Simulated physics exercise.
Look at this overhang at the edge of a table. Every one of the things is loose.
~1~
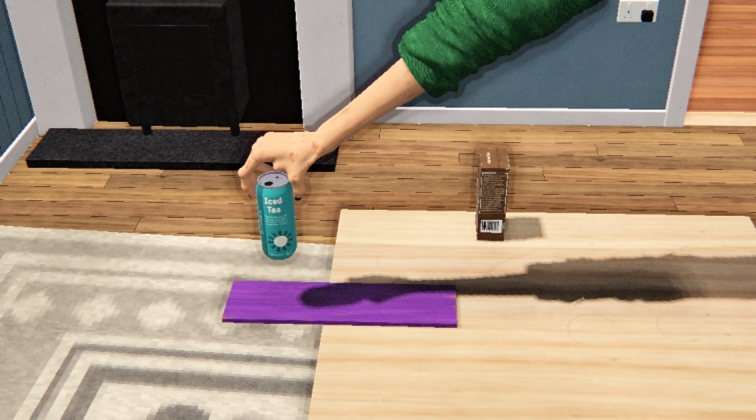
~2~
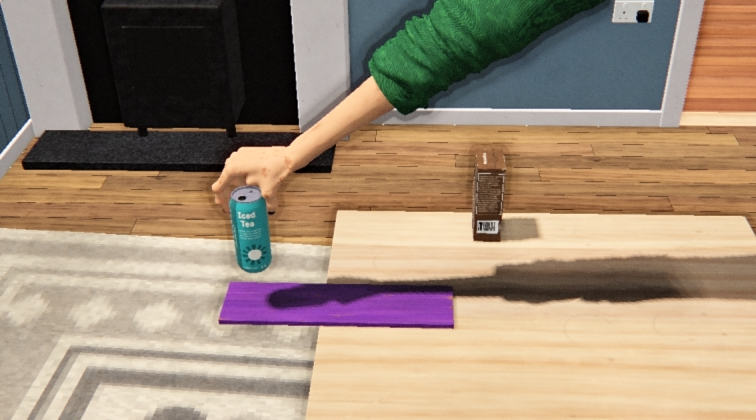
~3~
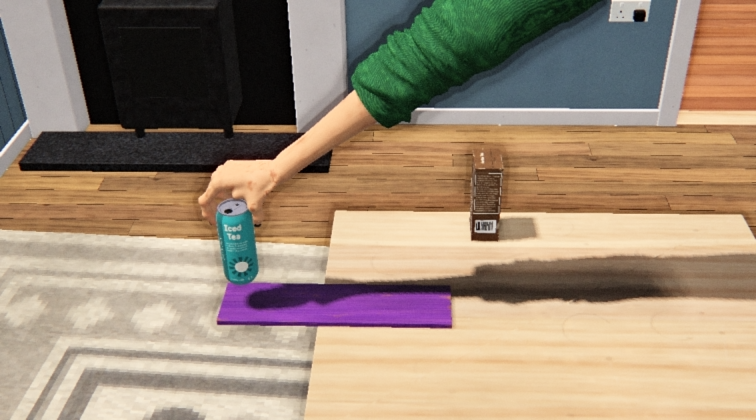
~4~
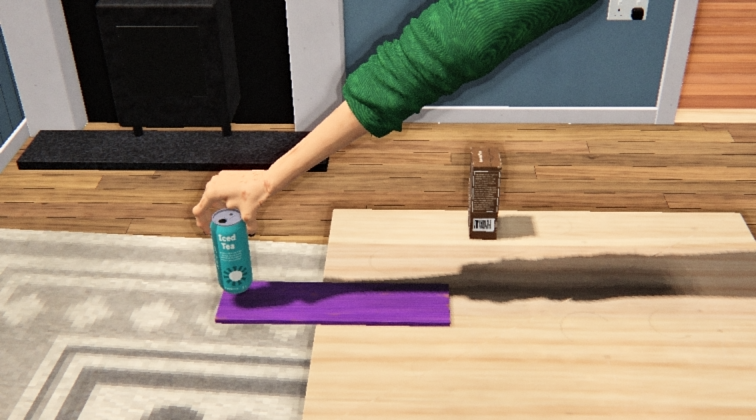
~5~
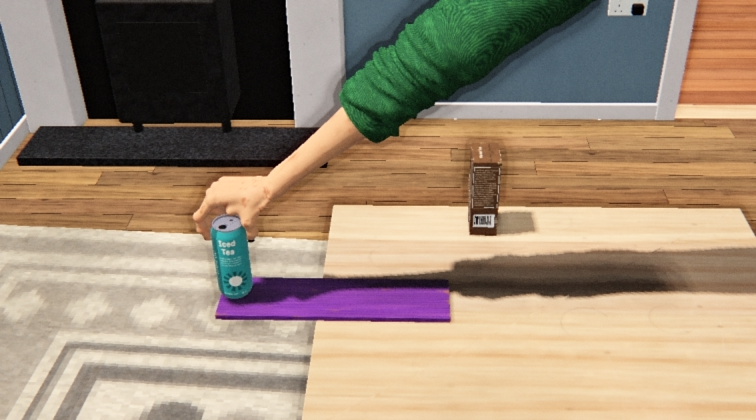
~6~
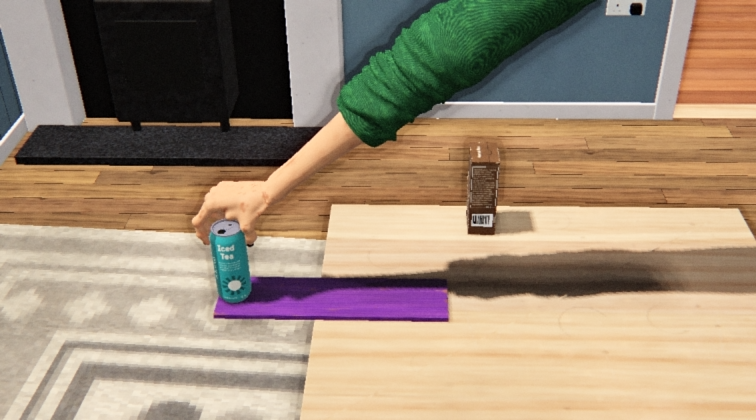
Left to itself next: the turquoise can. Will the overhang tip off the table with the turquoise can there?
Yes, it tips off.
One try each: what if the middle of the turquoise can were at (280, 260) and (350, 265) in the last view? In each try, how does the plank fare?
Trial 1 - falls; trial 2 - stable.
Then, 0.50 s on from there, turquoise can now down on the floor or falling; purple plank turned 70° from how it was put.
Then, 0.70 s on from there, purple plank now down on the floor or falling.
Then, 0.90 s on from there, things are still on the move.
In the end, down on the floor or falling, purple plank and turquoise can; brown carton unmoved. The plank goes over.
